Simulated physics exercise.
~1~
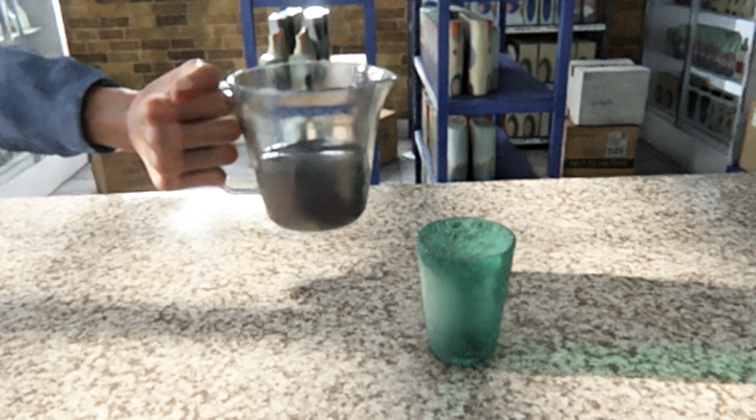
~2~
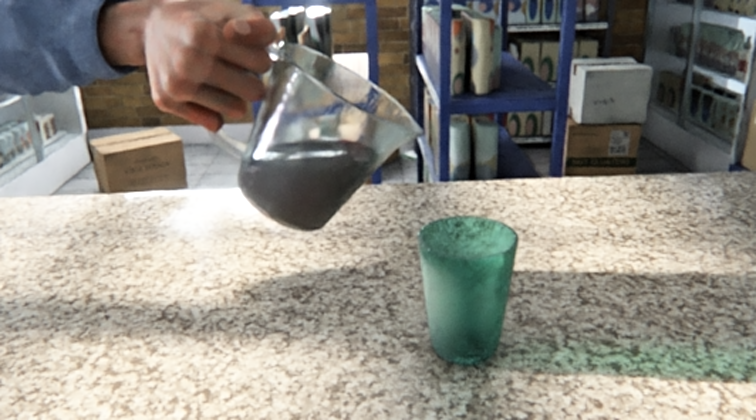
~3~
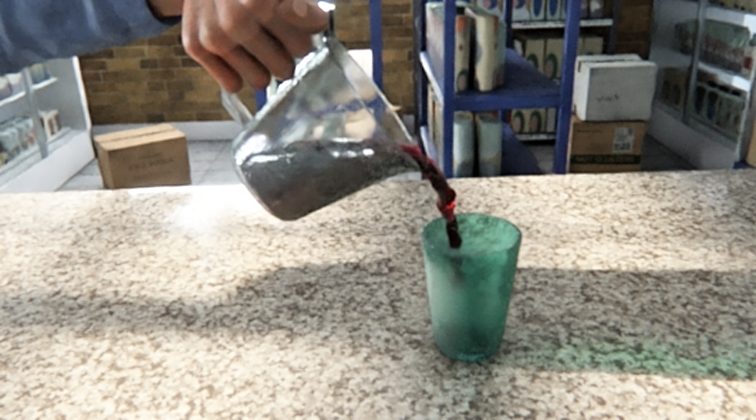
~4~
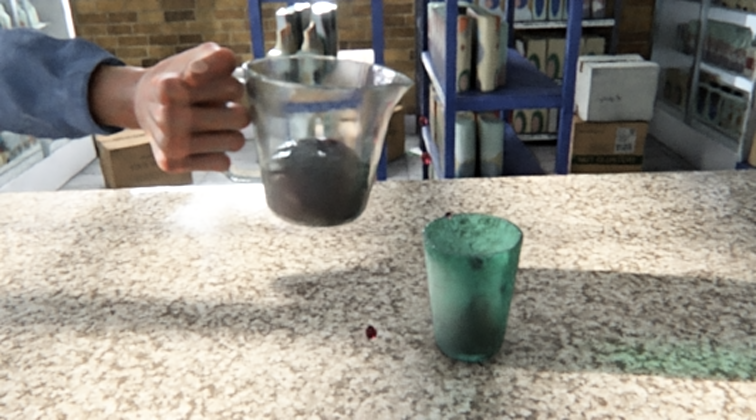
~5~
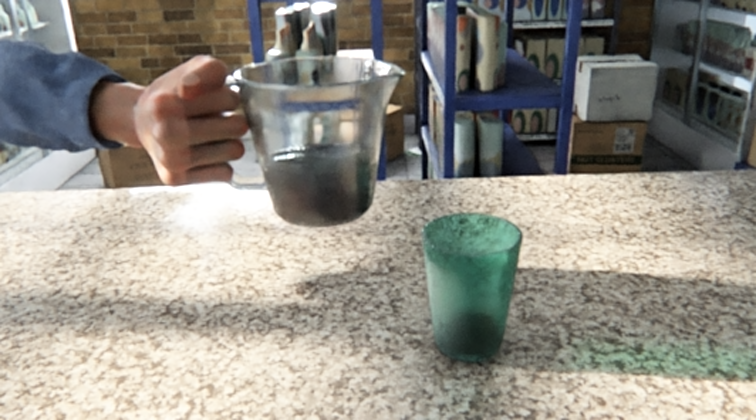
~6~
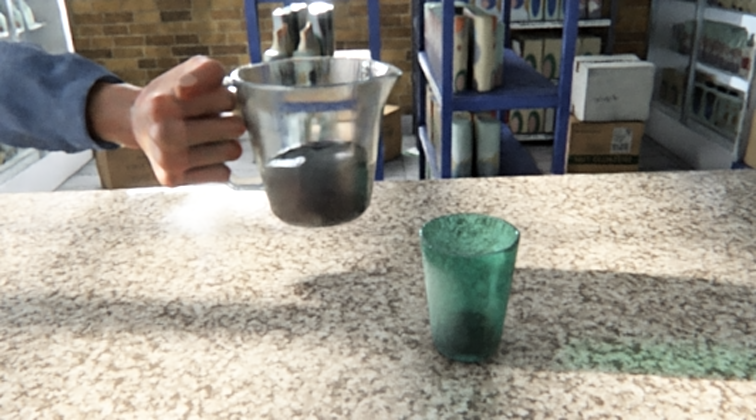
A hand holding a clear flared jug of dark red wine tips it to the right over a stone counter, pouring a stream into a green tumbler, then levels the jug again, leaving some wine in the tumbler's bottom and the rest in the jug.
